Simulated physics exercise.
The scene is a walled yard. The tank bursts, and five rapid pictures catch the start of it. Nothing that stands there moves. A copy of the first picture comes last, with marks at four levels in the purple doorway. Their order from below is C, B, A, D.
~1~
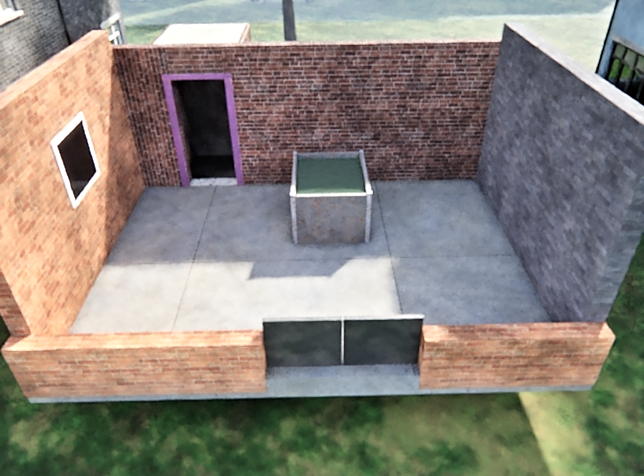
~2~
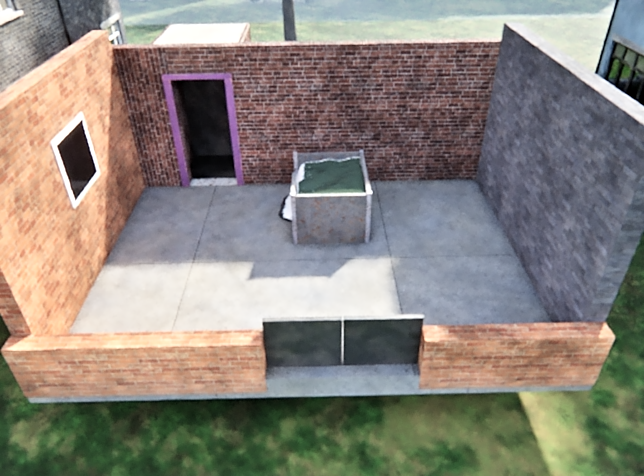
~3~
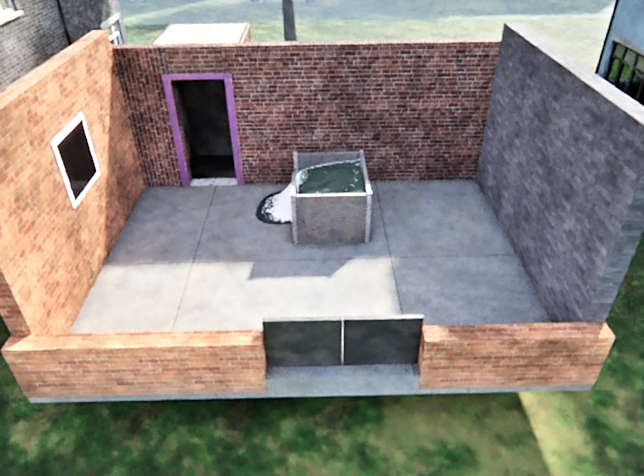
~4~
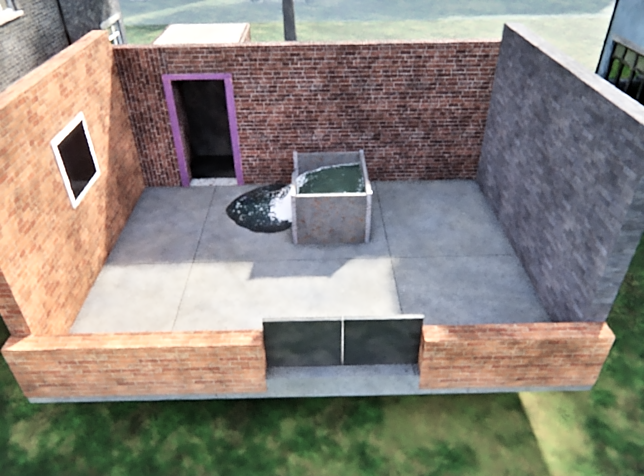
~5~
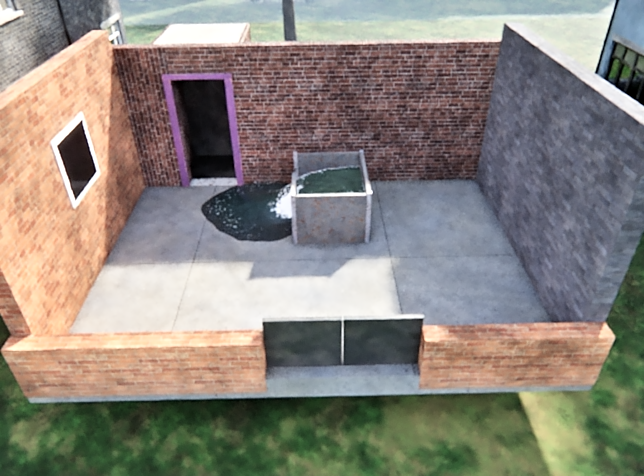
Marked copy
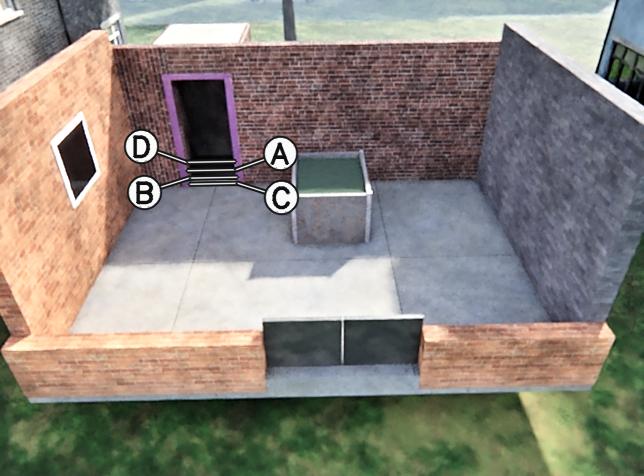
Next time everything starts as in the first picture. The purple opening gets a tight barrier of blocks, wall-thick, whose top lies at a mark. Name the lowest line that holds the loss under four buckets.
B.
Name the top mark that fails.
C.
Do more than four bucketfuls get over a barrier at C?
Yes, that goes wrong.
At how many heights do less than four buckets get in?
Three of the four.
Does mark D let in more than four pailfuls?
No, that is safe.
In white, A at (211, 170); B at (212, 177); C at (213, 183); D at (210, 161); from the bottom up C, B, A, D.
With A, nothing gets over.
With B, a splash gets over, under a bucket.
With C, about 8 bucketfuls get in.
With D, nothing gets over.
